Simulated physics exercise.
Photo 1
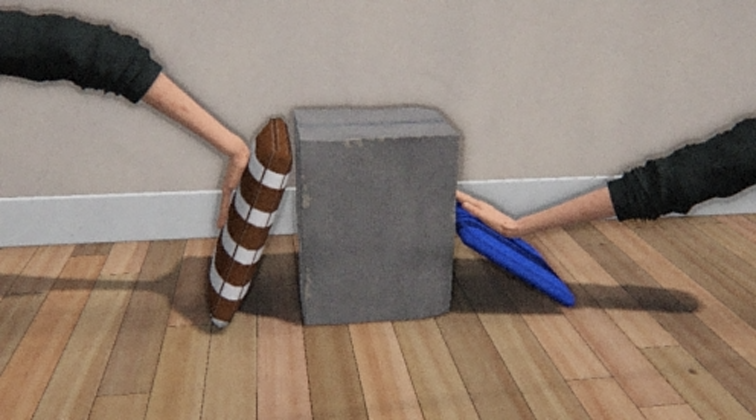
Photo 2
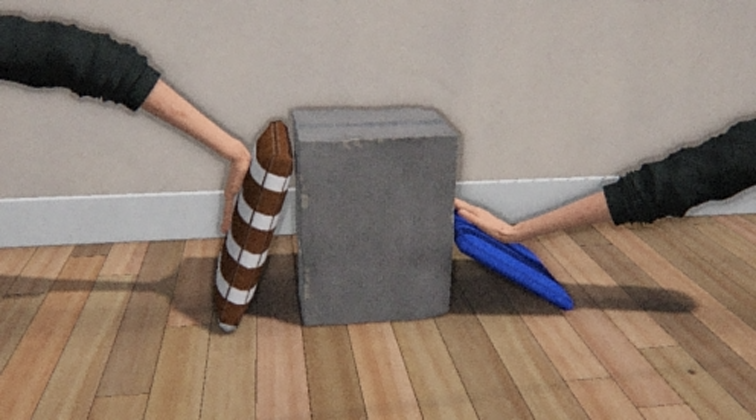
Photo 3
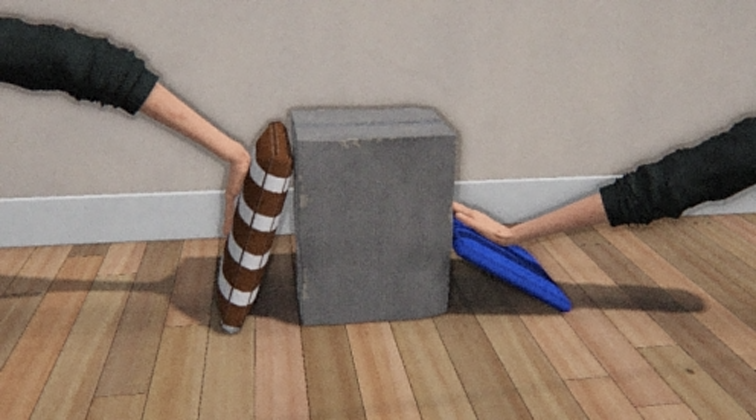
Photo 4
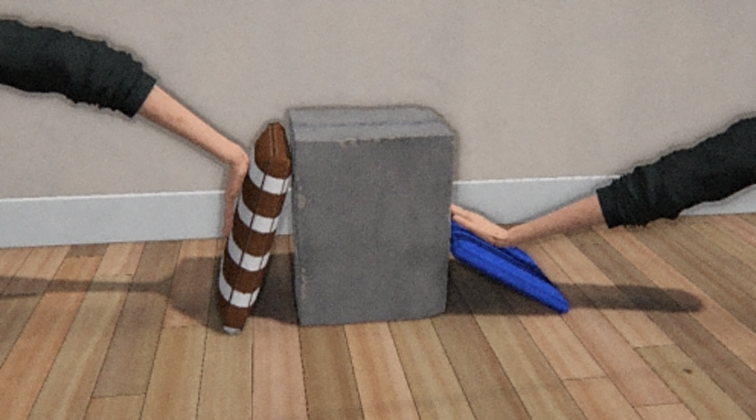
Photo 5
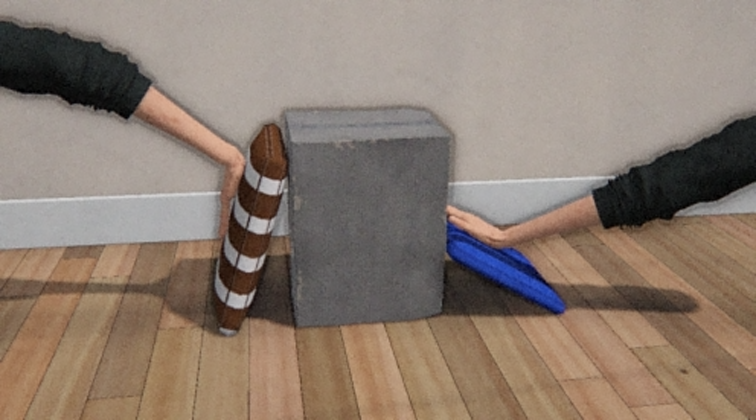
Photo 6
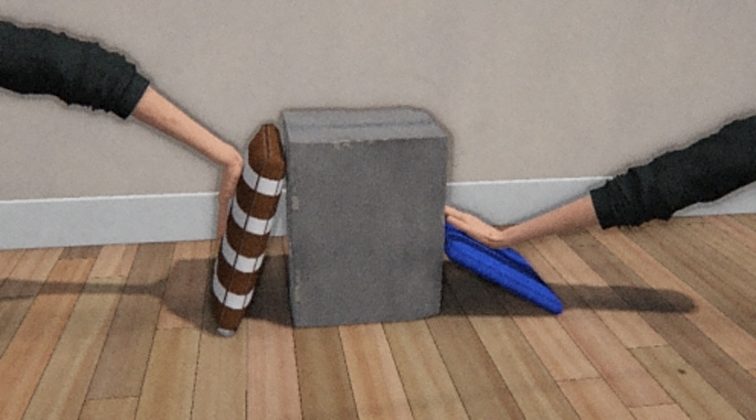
Two hands barely moved as they held a striped brown pillow nearly upright and a blue pad at a low slant against opposite sides of a grey box, the right hand and pad inching left.
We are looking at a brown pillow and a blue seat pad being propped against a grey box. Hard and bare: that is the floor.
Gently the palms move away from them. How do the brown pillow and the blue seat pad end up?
The brown pillow stays leaning; the blue seat pad slides down.
Then, 0.36 s later than the last view, pillow against the side near (249, 226); seat pad flat on the floor near (493, 280).
Finally, pillow against the side near (249, 226); seat pad flat on the floor near (493, 281). The brown pillow holds its lean and the blue seat pad slides down flat.
